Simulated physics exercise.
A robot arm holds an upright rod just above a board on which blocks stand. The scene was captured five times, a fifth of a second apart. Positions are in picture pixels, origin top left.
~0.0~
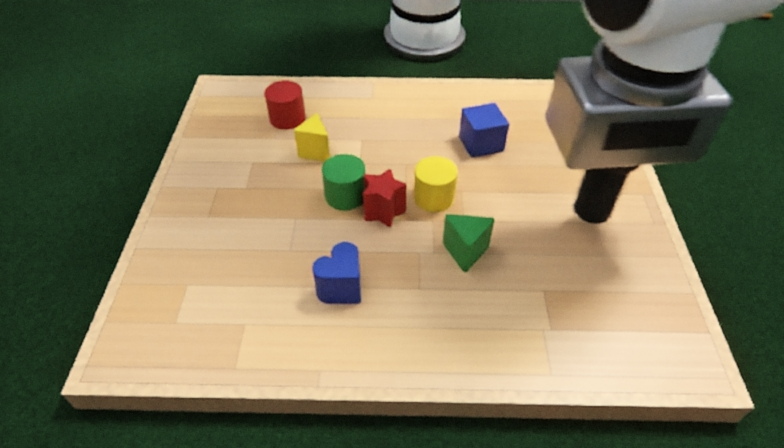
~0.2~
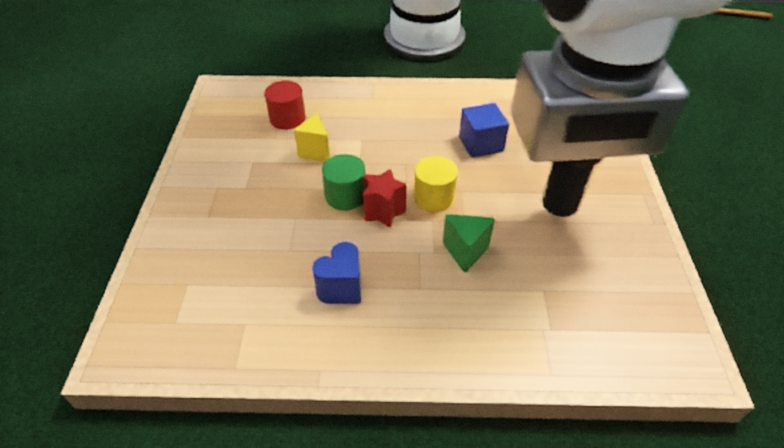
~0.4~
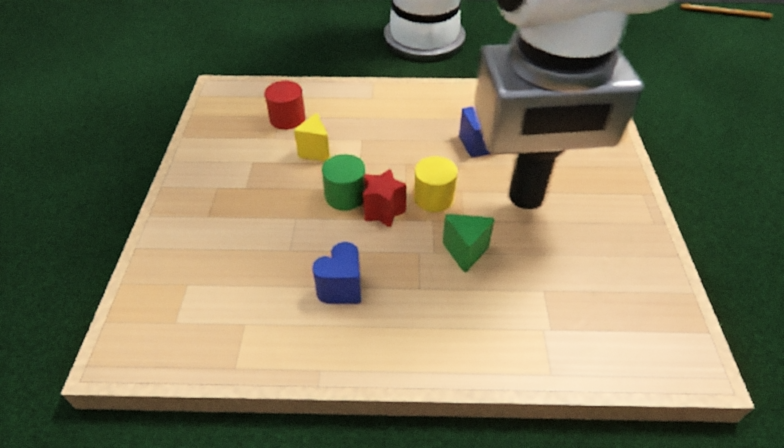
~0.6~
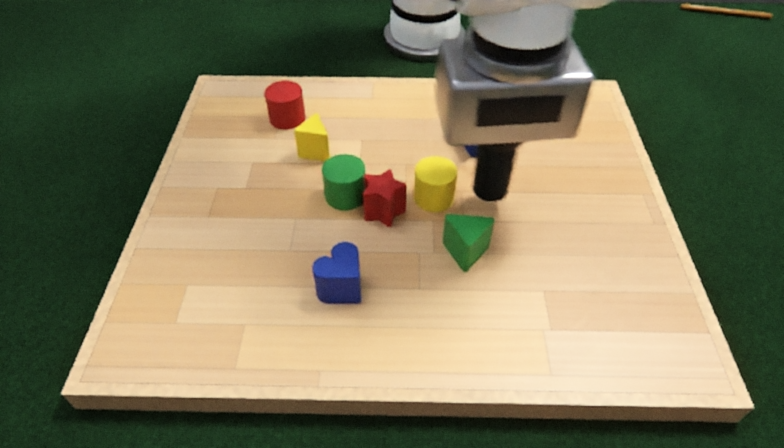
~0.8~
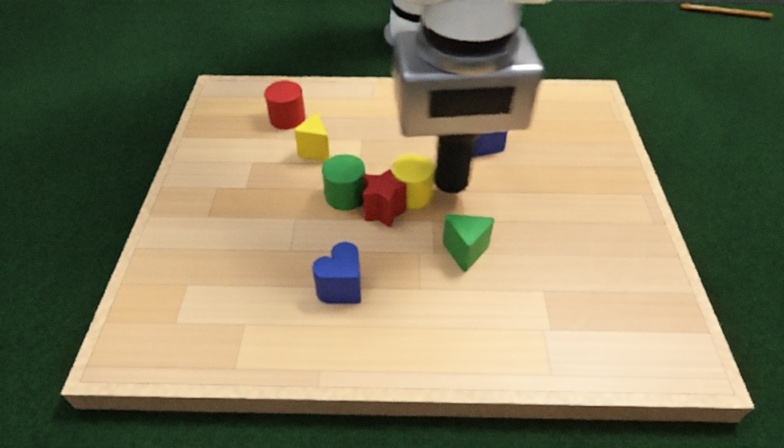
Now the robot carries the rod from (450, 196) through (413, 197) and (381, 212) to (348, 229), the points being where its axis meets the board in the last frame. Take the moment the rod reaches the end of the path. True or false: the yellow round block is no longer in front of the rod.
True
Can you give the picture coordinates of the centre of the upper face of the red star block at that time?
The middle of the upper face of the red star block will lie at about (312, 215) in the picture.
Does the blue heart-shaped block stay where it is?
In short: Yes.
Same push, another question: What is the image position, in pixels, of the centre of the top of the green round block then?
Its top centre lands on (300, 158).
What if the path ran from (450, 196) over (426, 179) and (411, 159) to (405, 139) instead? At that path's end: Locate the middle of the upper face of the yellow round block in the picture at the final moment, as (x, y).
My estimate: (386, 156).
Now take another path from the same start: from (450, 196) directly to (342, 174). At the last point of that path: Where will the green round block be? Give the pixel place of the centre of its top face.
When the path ends, it will be at (270, 183).
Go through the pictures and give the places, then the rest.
Rod tip at (592, 210); block tops, blue heart-shaped block at (339, 262); green round block at (344, 168); red star block at (383, 184); yellow round block at (436, 170), in the first picture.
Rod at (560, 204); blocks unchanged, in the second picture.
Rod at (526, 197); blocks unchanged, in the third picture.
Rod at (490, 189); blocks unchanged, in the fourth picture.
Rod at (452, 181); blue heart-shaped block at (339, 262); green round block at (344, 168); red star block at (383, 184); yellow round block at (413, 167), in the fifth picture.
What follows on the original path. One third of the way, rod at (413, 183); green round block at (330, 168); red star block at (361, 192), turned 35° anticlockwise; yellow round block at (374, 167).
Two thirds of the way, rod at (381, 198); green round block at (306, 162); red star block at (349, 197), turned 65° anticlockwise; yellow round block at (347, 170).
At the end, rod at (347, 215); blue heart-shaped block in place; green round block at (300, 158); red star block at (312, 215), turned 65° anticlockwise; yellow round block at (334, 173).
